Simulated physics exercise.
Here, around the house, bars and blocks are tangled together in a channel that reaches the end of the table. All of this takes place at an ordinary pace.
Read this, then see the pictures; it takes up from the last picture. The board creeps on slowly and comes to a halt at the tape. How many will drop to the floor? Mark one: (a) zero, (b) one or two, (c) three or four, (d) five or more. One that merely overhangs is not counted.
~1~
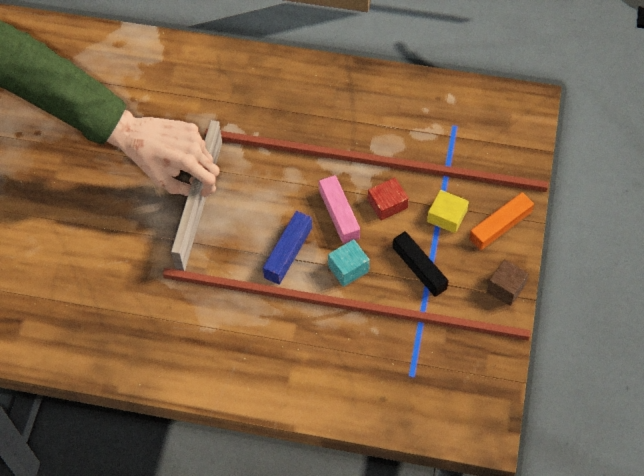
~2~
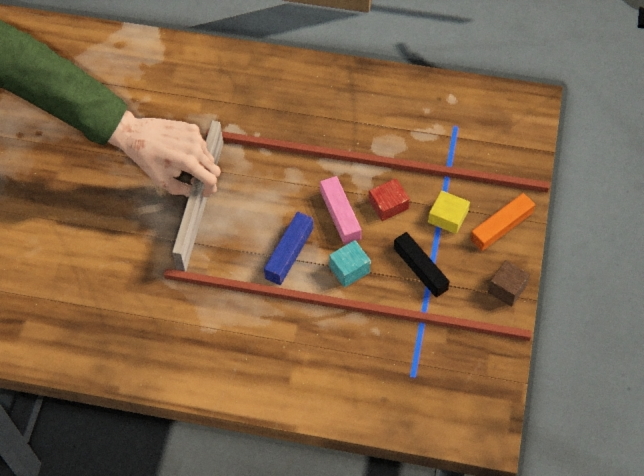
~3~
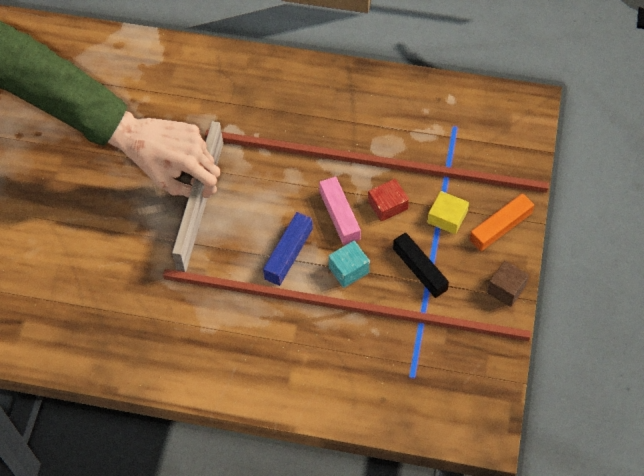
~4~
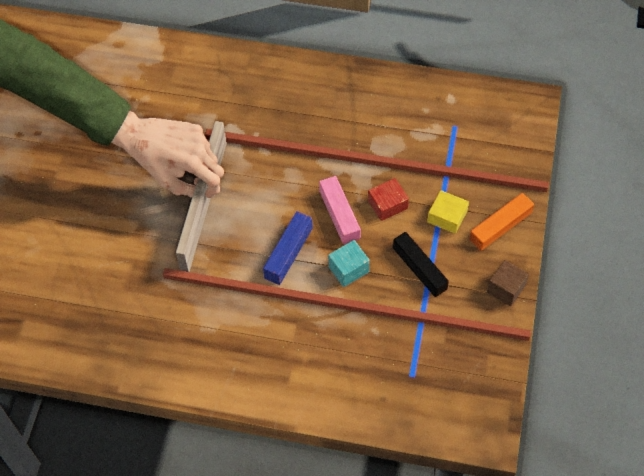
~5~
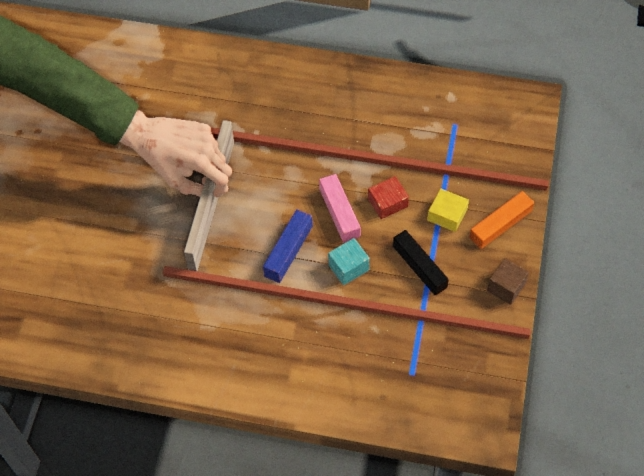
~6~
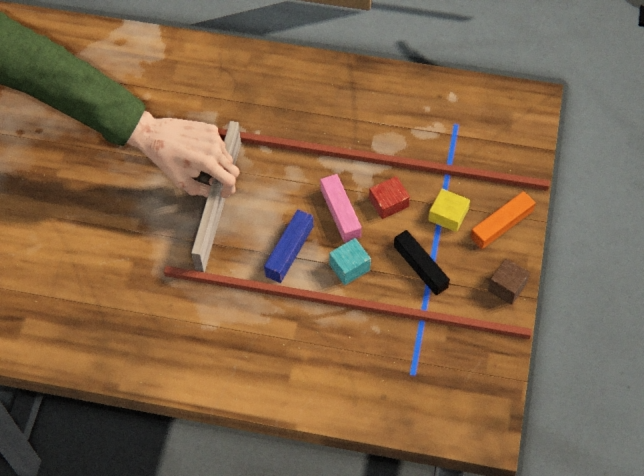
(a) zero.
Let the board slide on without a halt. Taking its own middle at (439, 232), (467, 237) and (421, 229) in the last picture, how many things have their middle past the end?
Taking the three positions in turn, the counts come to 0, 2 and 0.
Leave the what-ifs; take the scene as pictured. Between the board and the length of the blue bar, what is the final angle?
I'd put it at about 0°.
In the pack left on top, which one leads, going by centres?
Result: The orange stick.
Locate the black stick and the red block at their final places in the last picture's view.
Approximately (487, 258) for one, approximately (478, 203) for the other.
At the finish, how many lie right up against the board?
2 touch it.
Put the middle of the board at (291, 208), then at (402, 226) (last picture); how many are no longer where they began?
Well, it's 1 at the first one and 7 at the second.
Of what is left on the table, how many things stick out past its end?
The total here is 1.
A little later, none off yet; brown block at rest near (509, 282); orange stick at rest near (503, 220); yellow block at rest near (449, 210).
Next, none off yet; brown block at rest near (509, 282); orange stick moving near (511, 225); yellow block shifted about its own width near (485, 217).
When it is over, the number that fall off is zero.
